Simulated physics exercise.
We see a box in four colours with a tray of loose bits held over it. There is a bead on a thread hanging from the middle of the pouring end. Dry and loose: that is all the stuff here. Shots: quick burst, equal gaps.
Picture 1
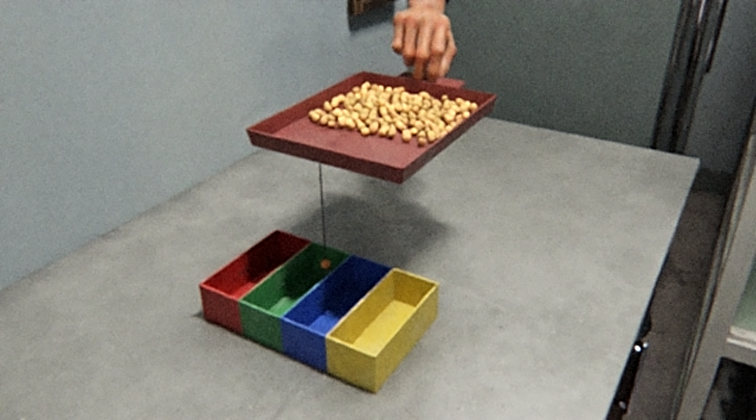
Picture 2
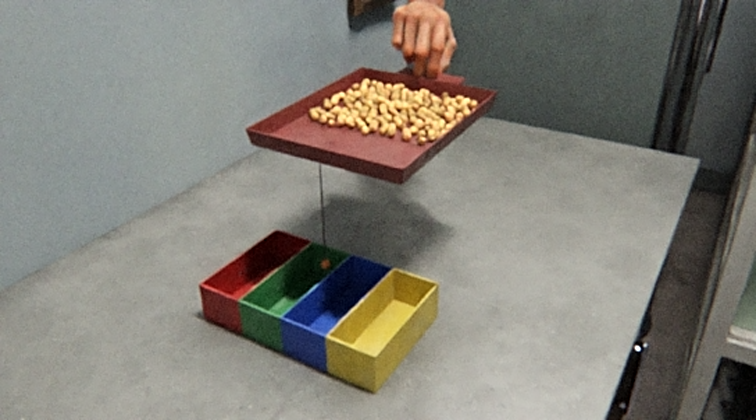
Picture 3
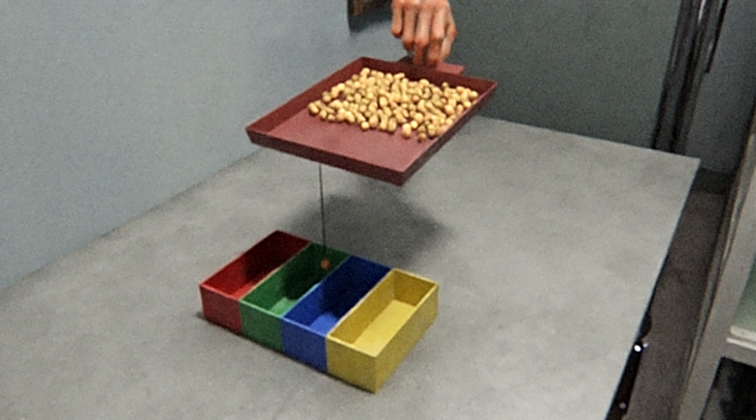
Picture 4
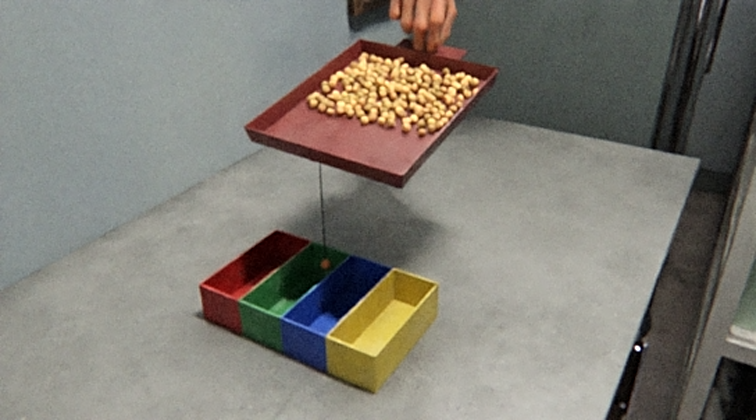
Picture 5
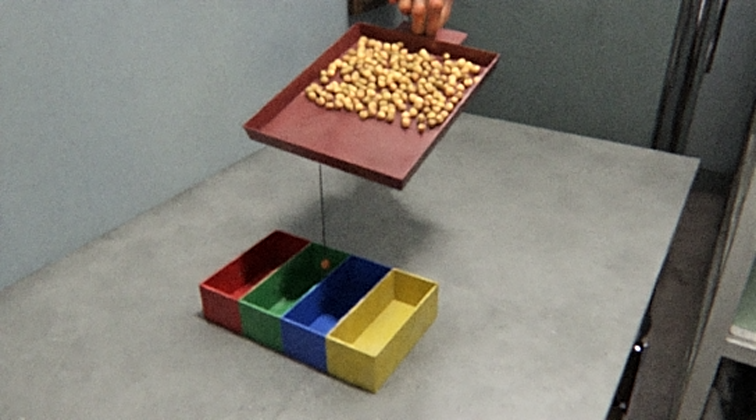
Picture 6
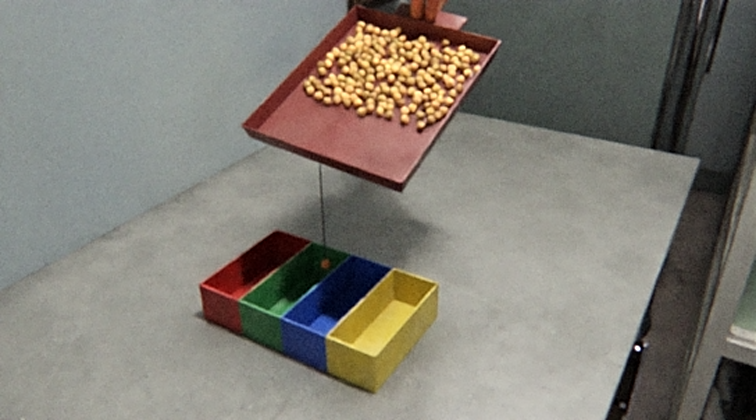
A hand raised the back of a dark red tray of dried chickpeas above a box with red, green, blue and yellow cells, slanting it steadily toward its front edge while the box stayed still.
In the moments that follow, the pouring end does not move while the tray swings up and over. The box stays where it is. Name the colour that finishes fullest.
Yellow.
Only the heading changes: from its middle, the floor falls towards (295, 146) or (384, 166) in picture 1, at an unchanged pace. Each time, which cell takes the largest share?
The red cell, then the cell in yellow.
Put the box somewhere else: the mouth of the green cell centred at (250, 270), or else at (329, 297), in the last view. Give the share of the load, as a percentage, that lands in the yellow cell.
You'd get near 30 per cent and afterwards near 0 per cent.
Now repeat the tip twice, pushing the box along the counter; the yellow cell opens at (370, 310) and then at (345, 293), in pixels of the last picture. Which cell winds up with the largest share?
That yellow cell, then the cell in yellow.
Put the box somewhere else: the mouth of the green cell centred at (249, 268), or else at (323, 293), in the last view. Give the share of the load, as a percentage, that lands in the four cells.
You'd get 40 per cent first and 90 per cent second.
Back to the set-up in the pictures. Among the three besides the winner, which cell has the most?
That would be the cell in blue, just behind the top one.
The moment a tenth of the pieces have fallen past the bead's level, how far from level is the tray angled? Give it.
Approx. 80° from level.
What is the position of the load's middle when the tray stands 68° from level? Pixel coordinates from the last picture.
(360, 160).
Just after the last frame, tray tipped steeply; the larger part on the tray; just a few in the yellow cell; about a tenth falling or outside the box.
A moment on, tray tipped past a quarter turn; roughly two thirds on the tray; roughly a quarter in the yellow cell; about a tenth in the blue cell; just a few in the green cell; about a tenth falling or outside the box.
Further on, tray tipped past a quarter turn; roughly half in the yellow cell; roughly a quarter in the blue cell; about a tenth in the green cell; about a tenth falling or outside the box.
When it is over, tray tipped past a quarter turn; roughly half in the yellow cell; roughly a quarter in the blue cell; about a tenth in the green cell; not one in the red cell; about a tenth outside the box.
